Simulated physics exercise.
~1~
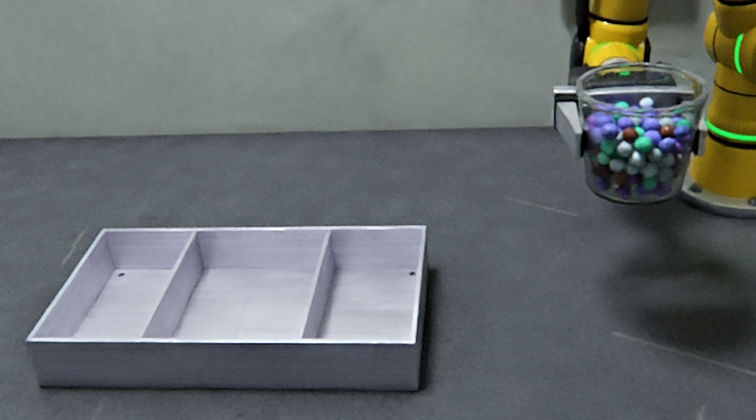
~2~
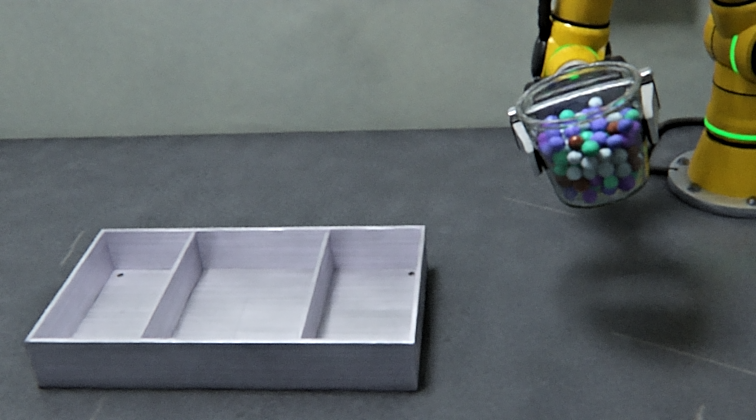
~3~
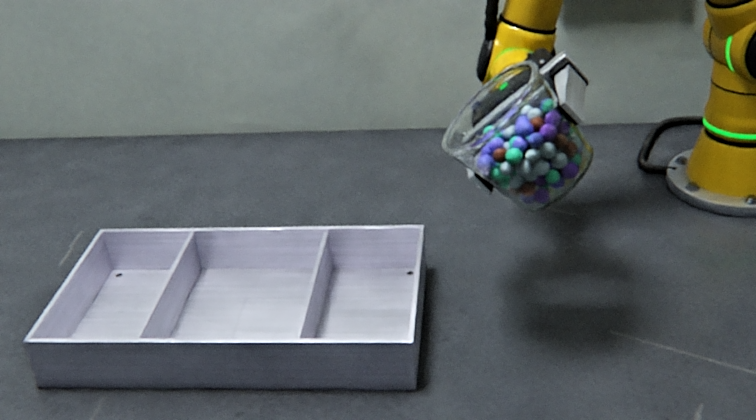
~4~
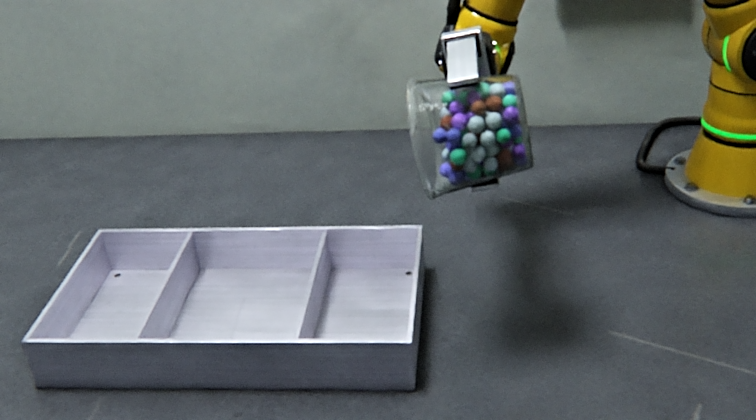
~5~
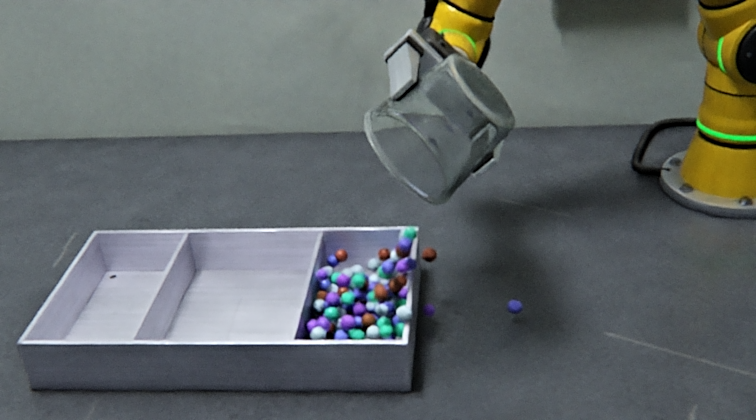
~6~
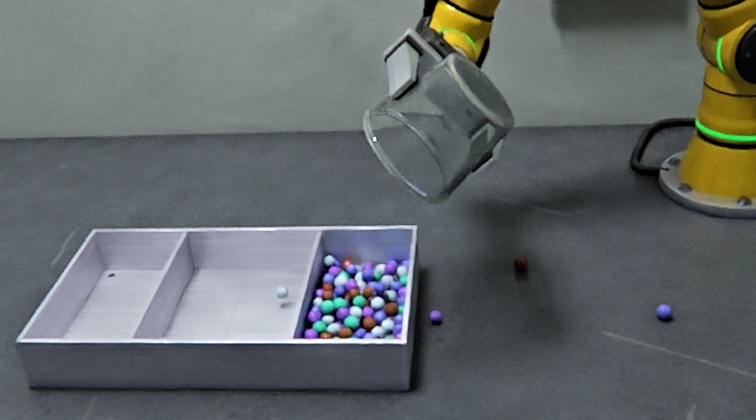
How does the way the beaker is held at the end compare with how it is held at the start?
At the start the arm holds the beaker upright with its opening facing up, and by the end it is upside down at a slant, with its opening pointing down to the left.
A clear beaker full of small round sweets in purple, green, white and brown is held by a yellow robot arm at the right, above a dark tabletop before a pale grey wall, seen from slightly above. On the left of the table sits a pale lilac tray split into three parts. The arm carries the beaker left, tilting it steadily until it lies on its side. It tips further, and the sweets pour into the tray's right part. The emptied beaker stays upside down at a slant, with one pale sweet in the middle part and a few on the table.
